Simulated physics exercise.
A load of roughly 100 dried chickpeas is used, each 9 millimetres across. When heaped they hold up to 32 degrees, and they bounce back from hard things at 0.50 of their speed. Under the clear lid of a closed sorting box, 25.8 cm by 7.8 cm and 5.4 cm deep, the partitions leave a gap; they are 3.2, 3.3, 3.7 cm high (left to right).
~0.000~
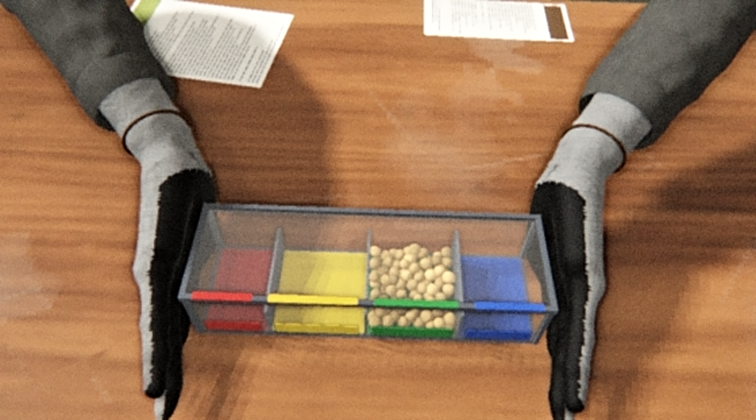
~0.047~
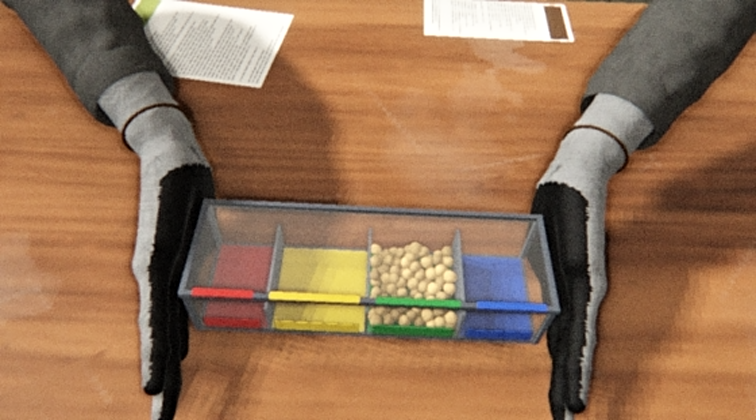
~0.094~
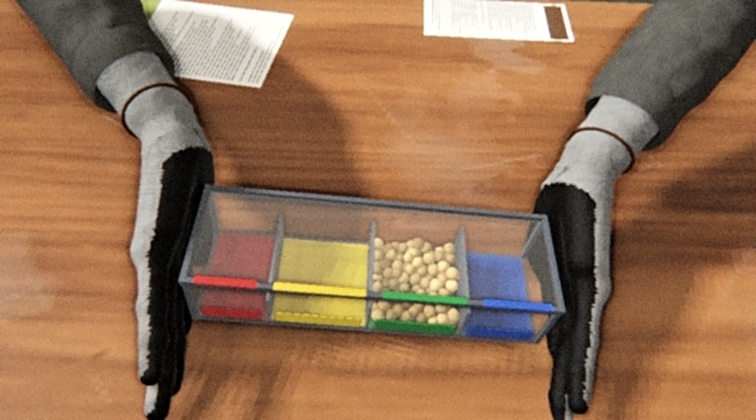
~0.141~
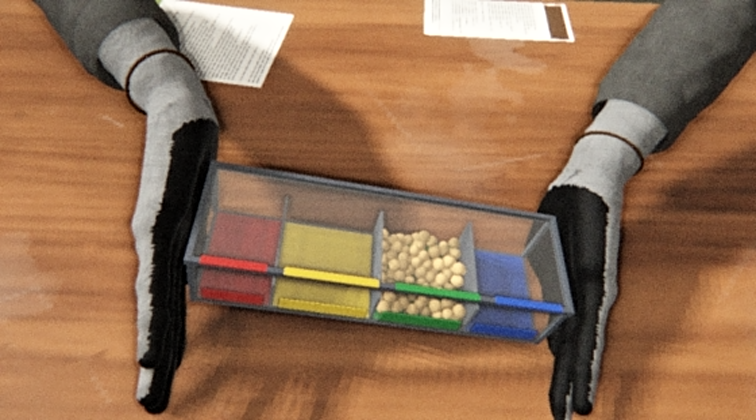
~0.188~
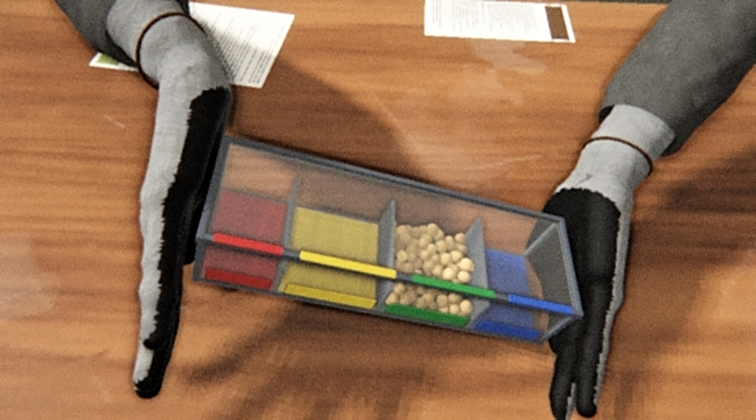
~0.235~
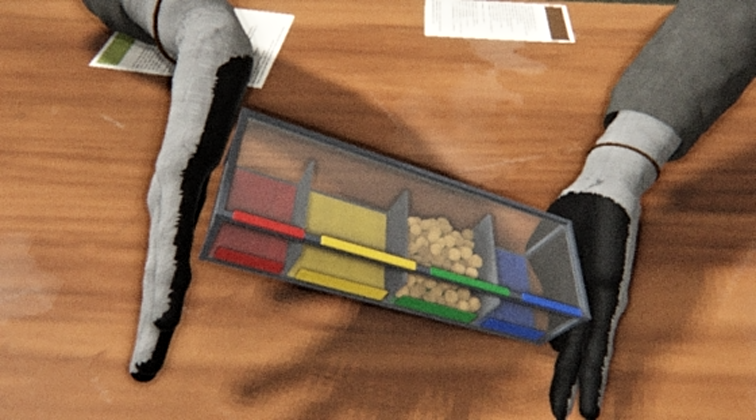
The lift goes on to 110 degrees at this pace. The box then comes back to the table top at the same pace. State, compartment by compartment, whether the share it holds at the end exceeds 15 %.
My prediction: Red: Does not qualify; blue: Qualifies; green: Qualifies; yellow: Does not qualify.
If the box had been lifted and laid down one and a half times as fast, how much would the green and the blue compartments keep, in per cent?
In that case the green compartment would hold 70 per cent and the blue one 30 per cent.
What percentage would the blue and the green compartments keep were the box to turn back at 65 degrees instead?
In per cent, blue gets 5, green gets 95.
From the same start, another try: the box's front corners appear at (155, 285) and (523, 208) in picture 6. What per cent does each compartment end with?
That leaves red with 75 percent, blue with 0, green with 20 and yellow with 10 percent.
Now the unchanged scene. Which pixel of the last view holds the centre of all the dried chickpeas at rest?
Close to pixel (443, 293).
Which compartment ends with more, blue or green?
The green one.
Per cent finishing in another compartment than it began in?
Around 25 in a hundred.
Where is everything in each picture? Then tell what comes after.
The first picture shows box tilt 0 degrees, front corners at (186, 295) and (551, 308); green 100 %.
The second picture shows box tilt 1 degrees, front corners at (186, 291) and (553, 308).
The third picture shows box tilt 5 degrees, front corners at (187, 279) and (558, 308), lowest corner right front.
The fourth picture shows box tilt 11 degrees, front corners at (192, 258) and (567, 309), lowest corner right front.
The fifth picture shows box tilt 18 degrees, front corners at (204, 235) and (576, 311), lowest corner right front.
The sixth picture shows box tilt 24 degrees, front corners at (223, 212) and (584, 314), lowest corner right front; green 100 %. Its pace works out near 135 degrees a second.
After 0.96 s, tilt 109 degrees; blue 20 %, green 80 %.
After 1.44 s, tilt 47 degrees; blue 25 %, green 75 %.
After 1.99 s, tilt 0 degrees; blue 25 %, green 75 %.
In the end, at 2.4 s, red 0 %, blue 25 %, green 75 %, yellow 0 %.
